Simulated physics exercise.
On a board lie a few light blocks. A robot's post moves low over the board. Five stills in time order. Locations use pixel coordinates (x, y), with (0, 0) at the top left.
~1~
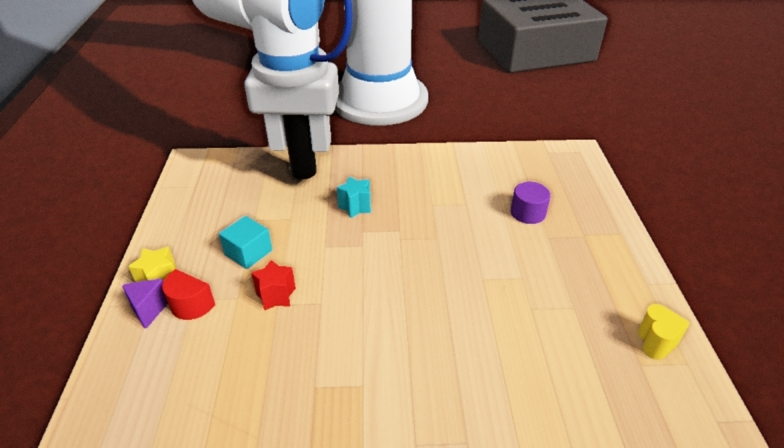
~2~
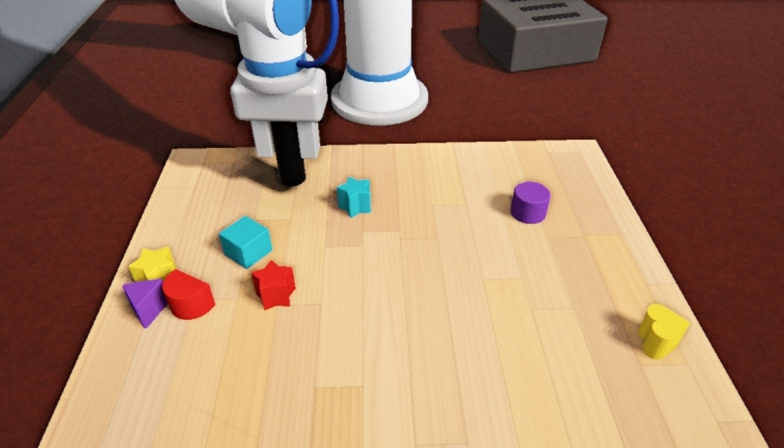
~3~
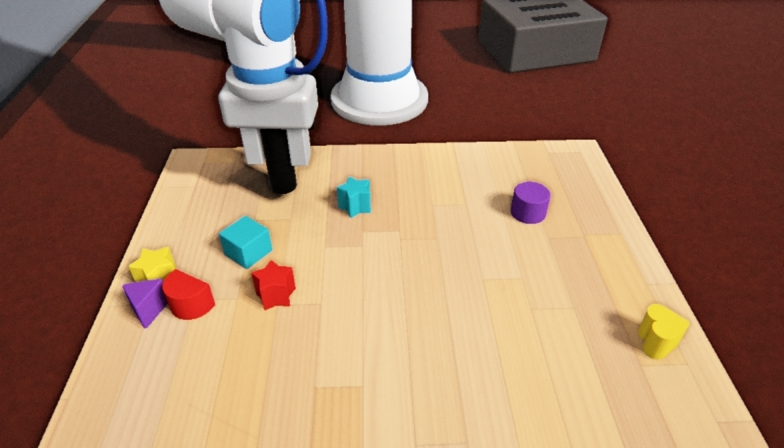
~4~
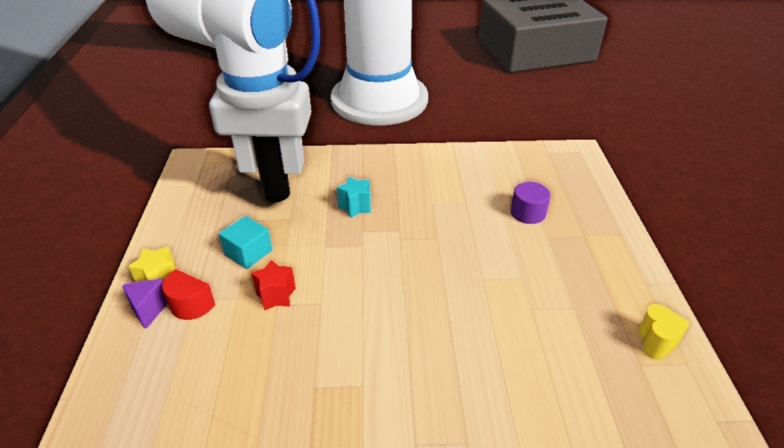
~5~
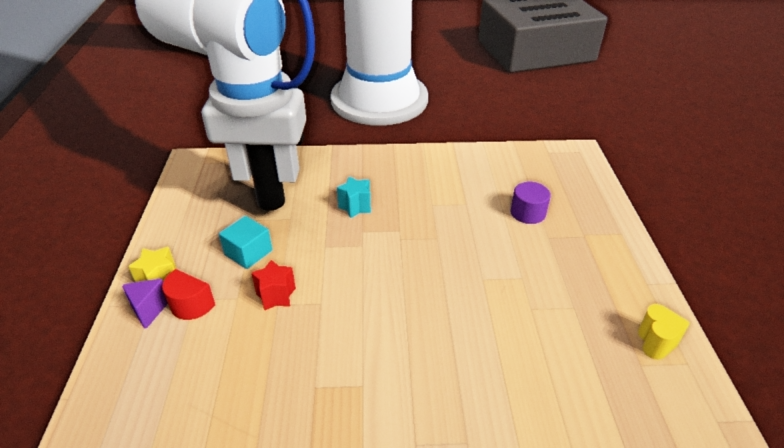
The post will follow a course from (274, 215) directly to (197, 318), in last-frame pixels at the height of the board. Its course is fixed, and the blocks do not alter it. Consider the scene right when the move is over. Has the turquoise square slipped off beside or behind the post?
I expect not.
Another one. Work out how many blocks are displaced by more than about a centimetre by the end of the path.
Expect two.
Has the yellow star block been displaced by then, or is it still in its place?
It barely shifts, if at all.
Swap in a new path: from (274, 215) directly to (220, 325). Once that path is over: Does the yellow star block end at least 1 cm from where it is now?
The answer is no.
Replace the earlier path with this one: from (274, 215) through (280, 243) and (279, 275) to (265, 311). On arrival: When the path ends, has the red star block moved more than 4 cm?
Yes.
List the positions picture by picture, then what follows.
In the first frame, tip of the post (304, 172), middles of tops, purple triangular block (140, 290), yellow star block (152, 259), red half-round block (182, 284), turquoise square (243, 231), red star block (272, 274).
In the second frame, post (293, 179), nothing pushed.
In the third frame, post (284, 187), nothing pushed.
In the fourth frame, post (277, 194), nothing pushed.
In the fifth frame, post (272, 203), purple triangular block (140, 290), yellow star block (152, 259), red half-round block (182, 284), turquoise square (243, 231), red star block (272, 274).
On the path given first. One third of the way, post (248, 233); turquoise square (232, 247), turned 20° anticlockwise.
Two thirds of the way, post (221, 268); red half-round block (170, 297), turned 45° clockwise; turquoise square (210, 285), turned 40° anticlockwise.
At the end, post (193, 305); purple triangular block (136, 291); yellow star block unmoved; red half-round block (155, 305), turned 60° clockwise; turquoise square (197, 324), turned 65° anticlockwise; red star block unmoved.
